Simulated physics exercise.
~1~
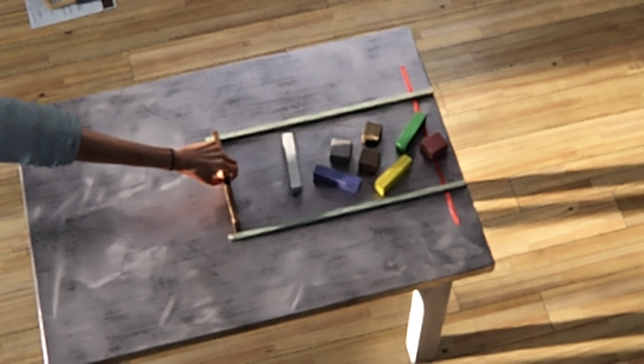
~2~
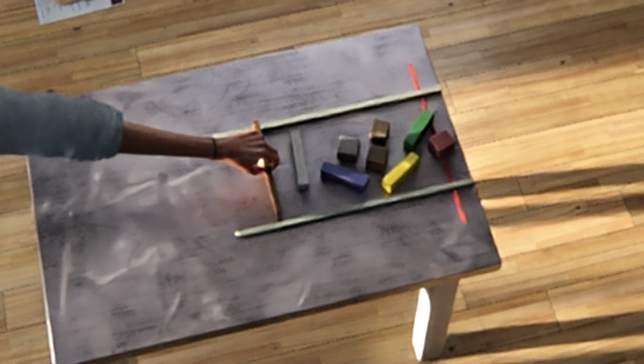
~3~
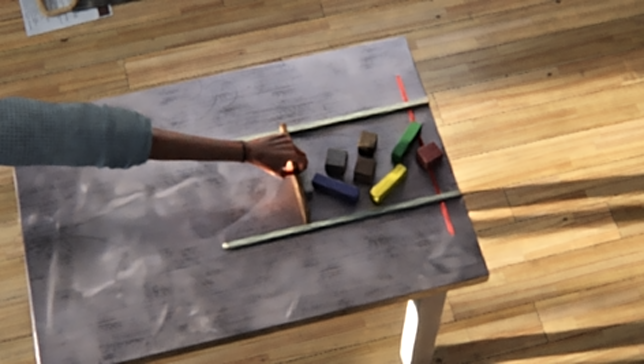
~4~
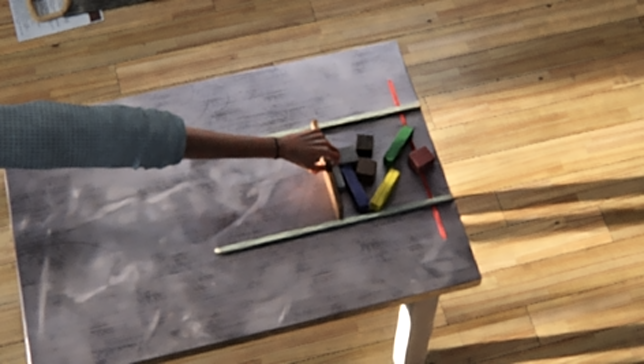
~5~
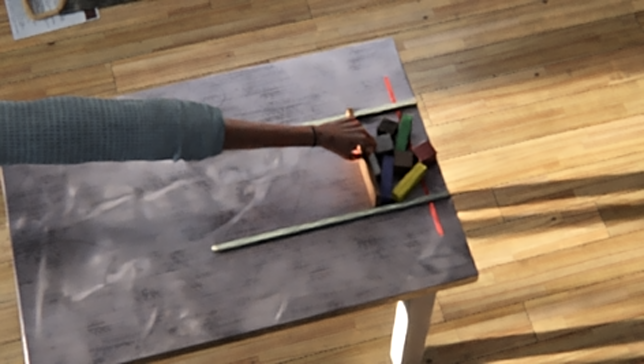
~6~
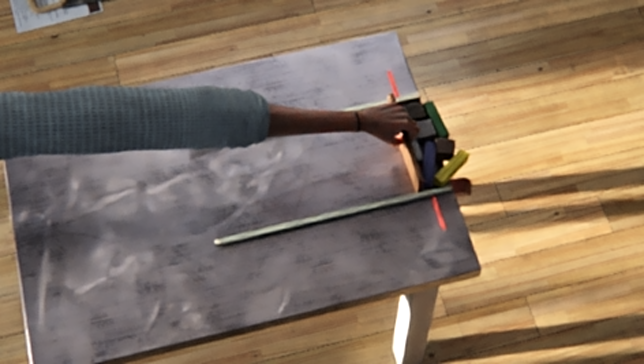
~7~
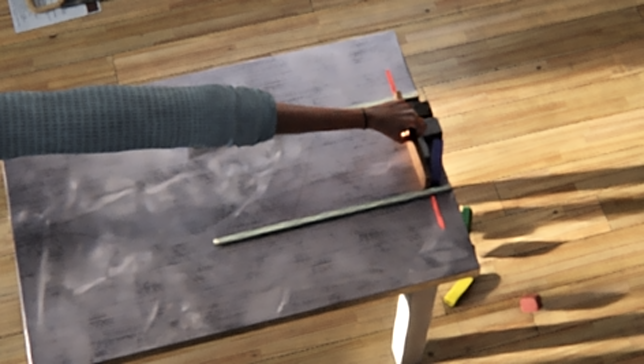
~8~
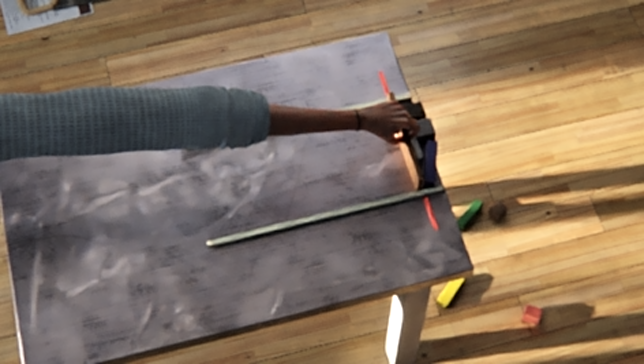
At first, a hand holds an upright board at the left end of two pale rails on a grey table, with a white bar and several coloured blocks lying loosely between them. The hand slides the board slowly to the right, reaching the white bar and then pushing it against the blue bar and dark blocks. The pieces bunch together and crowd towards the red tape near the table's edge. As the board reaches the tape and halts, the red, yellow, green and brown pieces drop off. They end on the wooden floor, while the remaining pieces stay packed beside the board.
